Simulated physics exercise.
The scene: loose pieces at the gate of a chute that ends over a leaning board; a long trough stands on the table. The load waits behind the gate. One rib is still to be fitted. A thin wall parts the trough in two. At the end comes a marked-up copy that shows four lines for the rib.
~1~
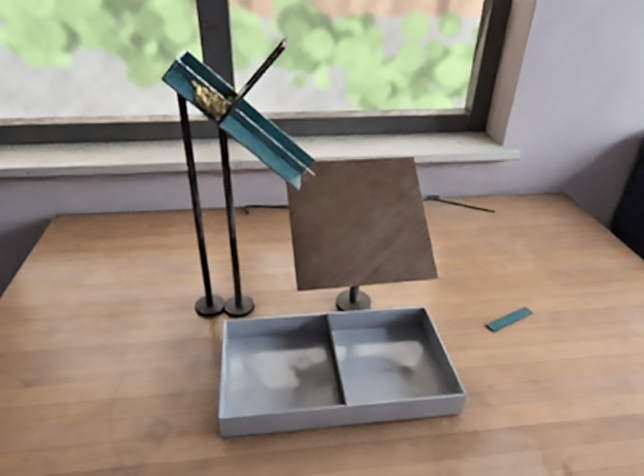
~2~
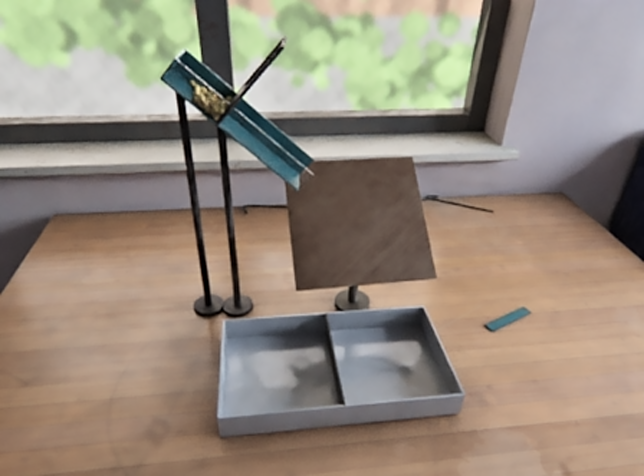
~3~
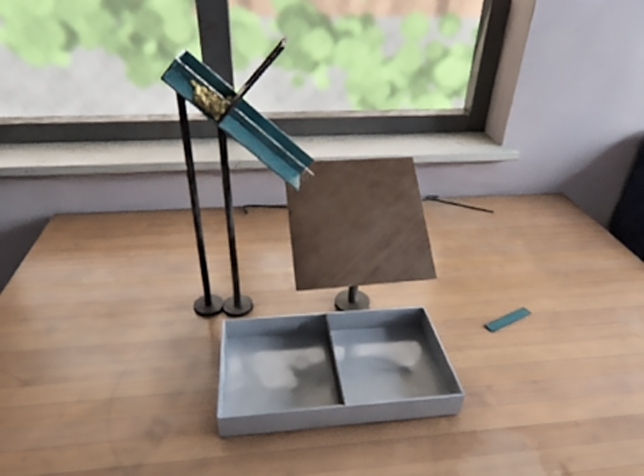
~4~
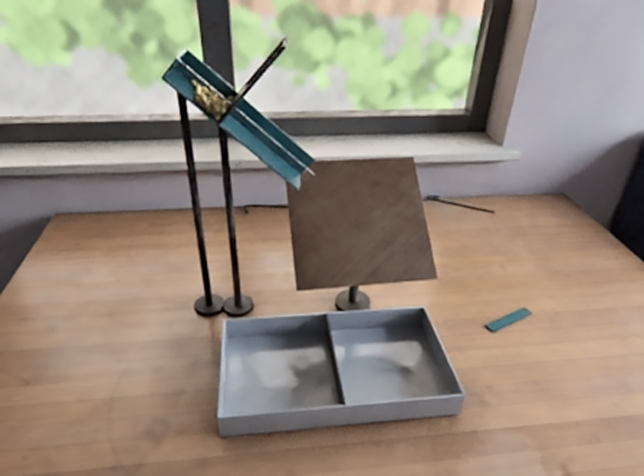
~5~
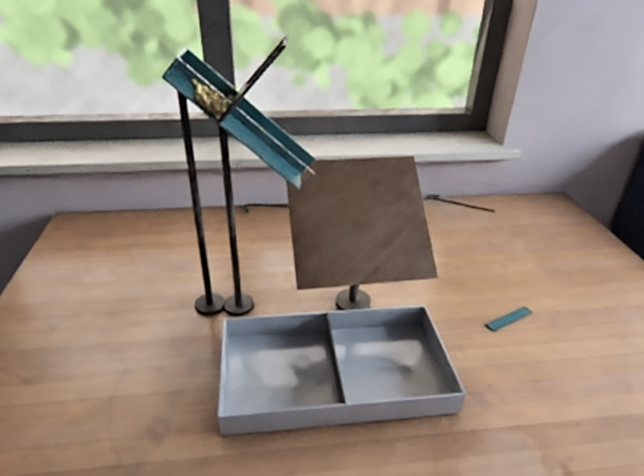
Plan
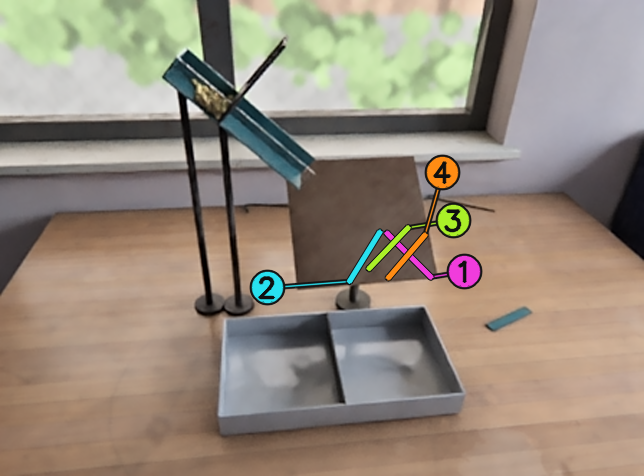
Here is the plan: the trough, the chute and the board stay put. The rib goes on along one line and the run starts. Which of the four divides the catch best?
I would pick line 2.
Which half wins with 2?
Left.
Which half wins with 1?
The right half.
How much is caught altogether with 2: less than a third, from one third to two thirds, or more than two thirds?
More than two thirds.
On the marked copy, line 1 from (386, 233) to (430, 277); line 2 from (379, 232) to (349, 281); line 3 from (408, 227) to (369, 268); line 4 from (425, 235) to (388, 277).
With 1, of what is caught, just a few in the left half, almost all in the right.
With 2, of what is caught, roughly two thirds in the left half, roughly a third in the right.
With 3, of what is caught, just a few in the left half, almost all in the right.
With 4, of what is caught, just a few in the left half, almost all in the right.
